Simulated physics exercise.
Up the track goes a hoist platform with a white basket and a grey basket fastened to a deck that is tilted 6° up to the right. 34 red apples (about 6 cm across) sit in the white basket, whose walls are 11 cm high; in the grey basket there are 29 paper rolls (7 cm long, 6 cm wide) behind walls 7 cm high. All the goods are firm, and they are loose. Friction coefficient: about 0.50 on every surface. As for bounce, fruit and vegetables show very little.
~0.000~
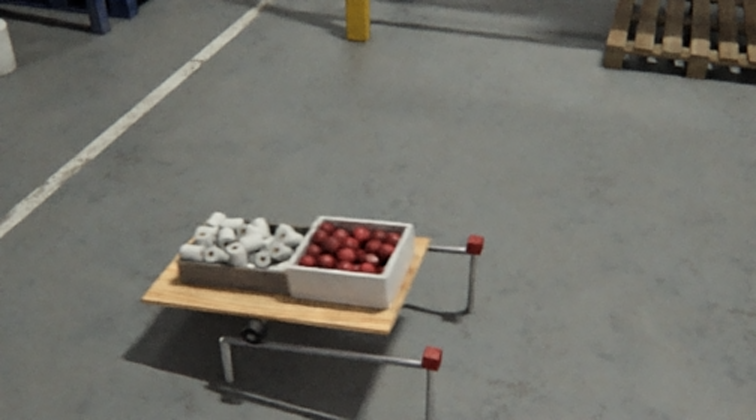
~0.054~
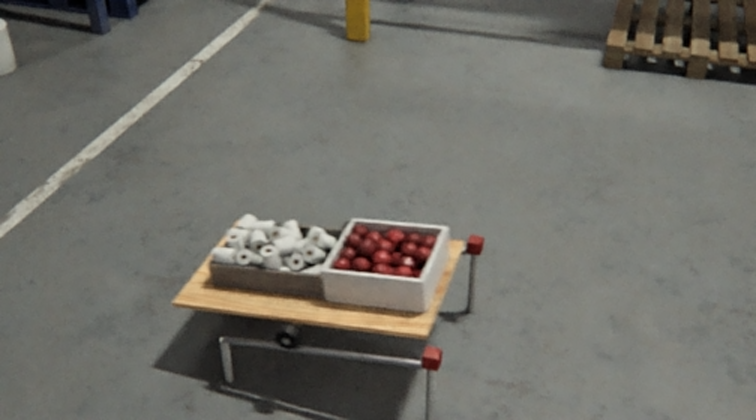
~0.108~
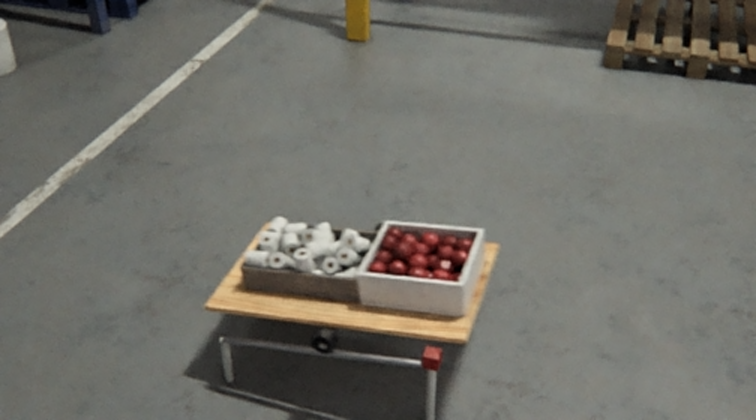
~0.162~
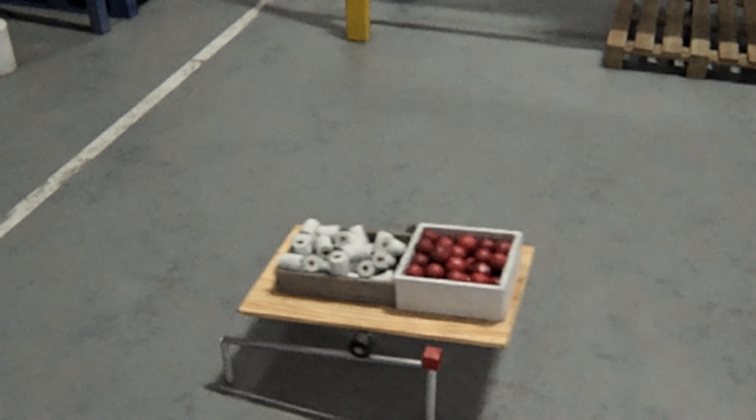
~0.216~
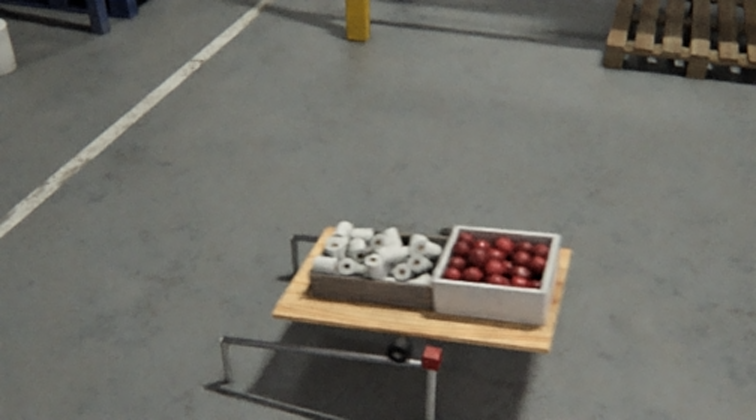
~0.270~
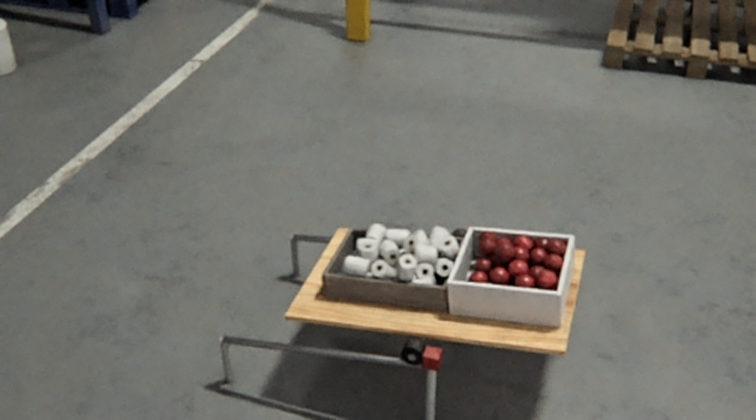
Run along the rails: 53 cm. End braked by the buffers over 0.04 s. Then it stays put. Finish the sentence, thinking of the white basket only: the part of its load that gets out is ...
... less than one in six.
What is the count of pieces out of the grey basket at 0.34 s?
At that moment the grey basket count out stands near 0.
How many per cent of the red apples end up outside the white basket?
Roughly 0 per cent of them.
After 0.34 s, the white basket has all 34 and the grey basket has all 29.
After 0.50 s, the white basket has all 34 and the grey basket is down by 5 of 29.
After 0.72 s, the white basket has all 34 and the grey basket is down by 5 of 29.
When it is over (at 1.27 s), the white basket has all 34 and the grey basket is down by 7 of 29. Asked share, 0 of 34, 0 per cent.
